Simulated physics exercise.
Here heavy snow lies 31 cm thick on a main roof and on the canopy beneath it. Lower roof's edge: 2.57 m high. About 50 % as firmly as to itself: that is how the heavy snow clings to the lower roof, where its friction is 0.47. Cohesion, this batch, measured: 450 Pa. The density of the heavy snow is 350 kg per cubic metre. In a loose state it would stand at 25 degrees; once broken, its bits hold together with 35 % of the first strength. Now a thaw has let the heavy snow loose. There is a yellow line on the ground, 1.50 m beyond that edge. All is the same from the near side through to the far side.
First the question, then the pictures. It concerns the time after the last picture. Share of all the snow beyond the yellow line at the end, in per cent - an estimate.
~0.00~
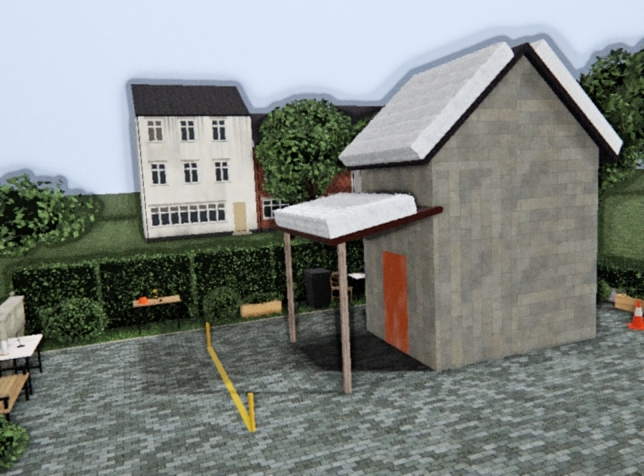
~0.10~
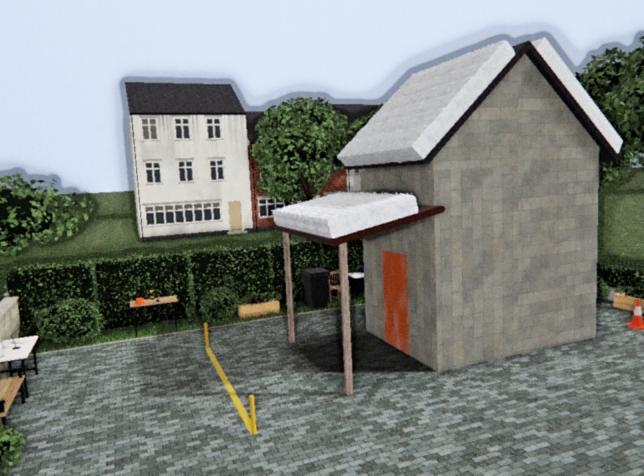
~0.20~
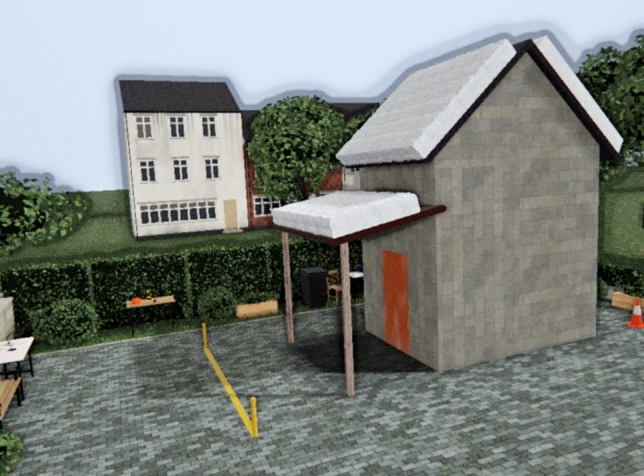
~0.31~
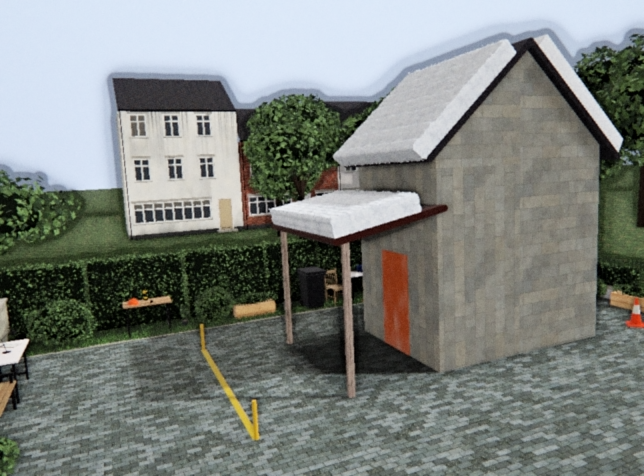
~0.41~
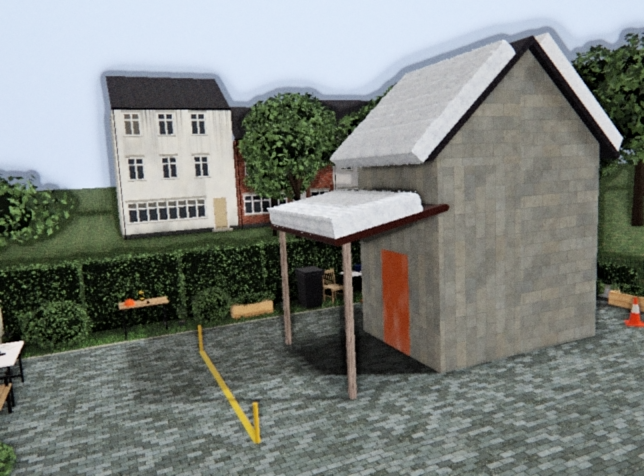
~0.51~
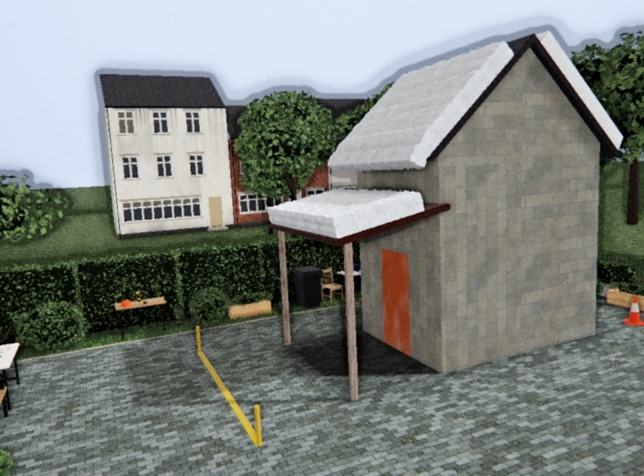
5 %.
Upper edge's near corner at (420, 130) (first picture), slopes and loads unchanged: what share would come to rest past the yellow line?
Roughly 25 per cent.
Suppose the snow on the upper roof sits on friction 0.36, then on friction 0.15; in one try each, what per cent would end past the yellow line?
Roughly 20 per cent first, roughly 30 per cent second.
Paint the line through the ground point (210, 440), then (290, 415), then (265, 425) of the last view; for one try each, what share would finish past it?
First try 1 per cent, second 12 per cent, third 7 per cent.
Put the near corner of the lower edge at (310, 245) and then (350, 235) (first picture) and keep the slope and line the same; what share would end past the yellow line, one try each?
First 1 per cent, second 10 per cent.
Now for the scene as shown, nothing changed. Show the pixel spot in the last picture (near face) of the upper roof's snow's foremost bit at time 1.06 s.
Pixel: Approx. (392, 192).
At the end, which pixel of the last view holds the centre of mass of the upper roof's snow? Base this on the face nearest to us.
Centre noted at roughly (360, 261).
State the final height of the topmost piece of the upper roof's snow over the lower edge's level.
Looks like around 0.9 m above that edge.
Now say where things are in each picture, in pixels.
Front end of the heavy snow at (420, 141), in the first picture.
Front end of the heavy snow at (421, 141), its middle shifted 9 mm, in the second picture.
Front end of the heavy snow at (422, 141), its middle shifted 3.5 cm, 1 % of it past the upper edge, in one piece, in the third picture.
Front end of the heavy snow at (422, 142), its middle shifted 7.9 cm, 3 % of it past the upper edge, in one piece, in the fourth picture.
Front end of the heavy snow at (420, 147), its middle shifted 14 cm, 6 % of it past the upper edge, in one piece, in the fifth picture.
Front end of the heavy snow at (418, 151), its middle shifted 22 cm, 9 % of it past the upper edge, cracking, in the sixth picture.
By 1.06 s, none is below the lower edge and 0 % is past the line.
By 1.71 s, none is below the lower edge and 0 % is past the line.
By 2.35 s, 6 % is below the lower edge and 0 % is past the line.
By 3.00 s, 25 % is below the lower edge and 2 % is past the line.
By 6.00 s, at the end, 29 % is below the lower edge and 5 % is past the line.
